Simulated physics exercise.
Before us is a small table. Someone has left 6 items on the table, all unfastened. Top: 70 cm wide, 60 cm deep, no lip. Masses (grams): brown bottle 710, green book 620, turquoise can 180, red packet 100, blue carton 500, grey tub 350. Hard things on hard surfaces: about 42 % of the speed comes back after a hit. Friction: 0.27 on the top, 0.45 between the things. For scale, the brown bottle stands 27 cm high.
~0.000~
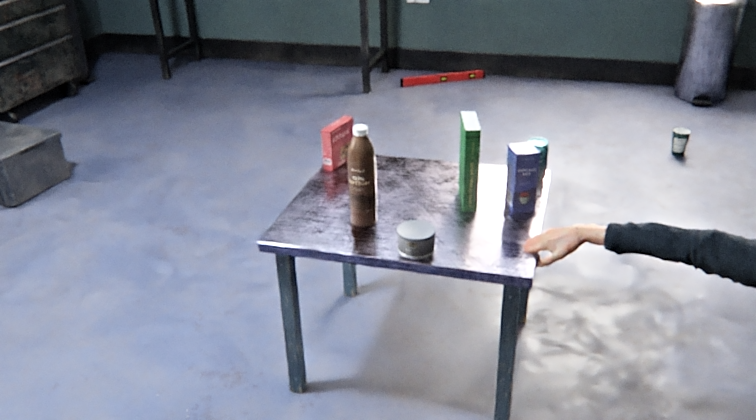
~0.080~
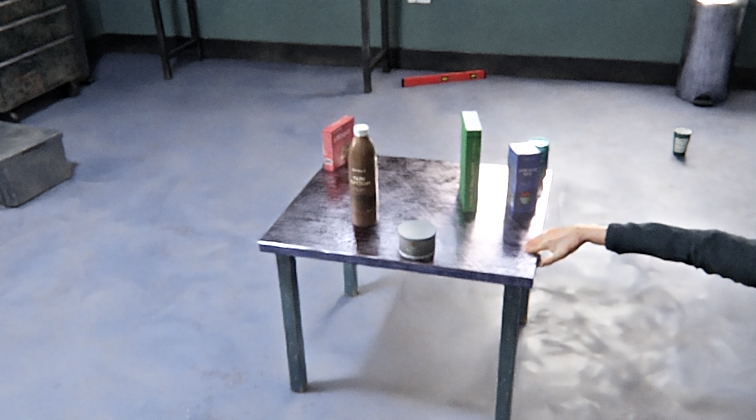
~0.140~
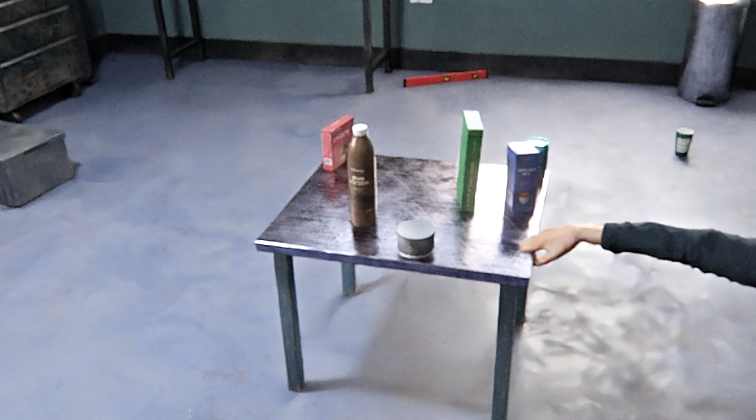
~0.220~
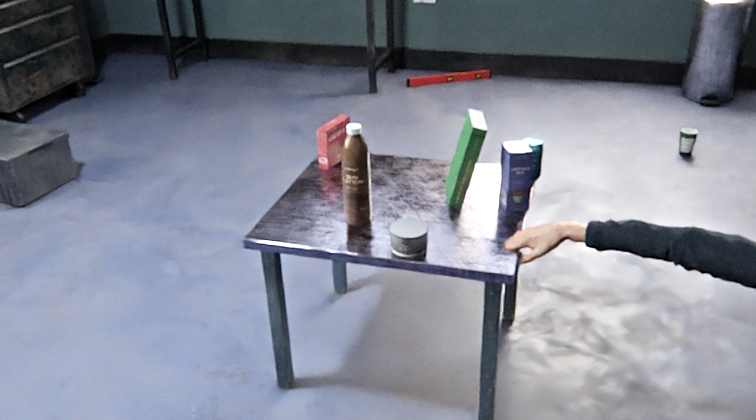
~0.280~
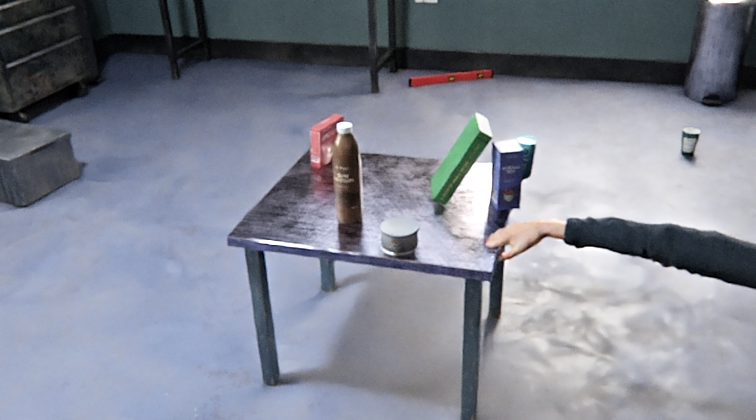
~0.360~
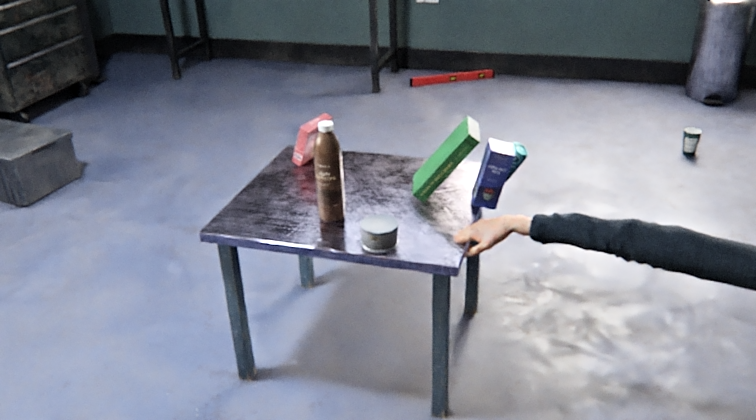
Hand pushing a small table leftward across the floor, the green book leaning right, then the red packet and blue carton tilting.
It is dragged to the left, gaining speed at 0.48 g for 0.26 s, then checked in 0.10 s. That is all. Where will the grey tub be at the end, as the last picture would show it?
The grey tub comes to rest near (340, 228).
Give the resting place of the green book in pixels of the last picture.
At about (407, 179).
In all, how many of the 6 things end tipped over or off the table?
4 of them.
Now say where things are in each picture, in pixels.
Grey tub (416, 239); brown bottle (362, 175), in the first picture.
Red packet (339, 143), in the second picture.
Table shifted 2 cm; green book (469, 161) at 3° to upright; blue carton (521, 178), in the third picture.
Table shifted 6 cm; green book (465, 159) at 15° to upright; turquoise can (531, 160) shifted 3 cm, in the fourth picture.
Table shifted 11 cm; green book (460, 160) at 31° to upright; red packet (327, 141) at 5° to upright, in the fifth picture.
Table shifted 20 cm; grey tub (380, 233) shifted 8 cm; brown bottle (329, 171) shifted 8 cm, in the sixth picture.
Around 0.66 s, table shifted 22 cm; green book on its side; red packet at 55° to upright.
Around 0.96 s, table shifted 22 cm; red packet now off the table; green book on its side.
Finally (1.3 s), off the table, turquoise can, red packet and blue carton; on their side or leaning hard on the table, green book; the other 2 still in place (within 5 cm). Final places as that camera would see them, grey tub near (340, 228).
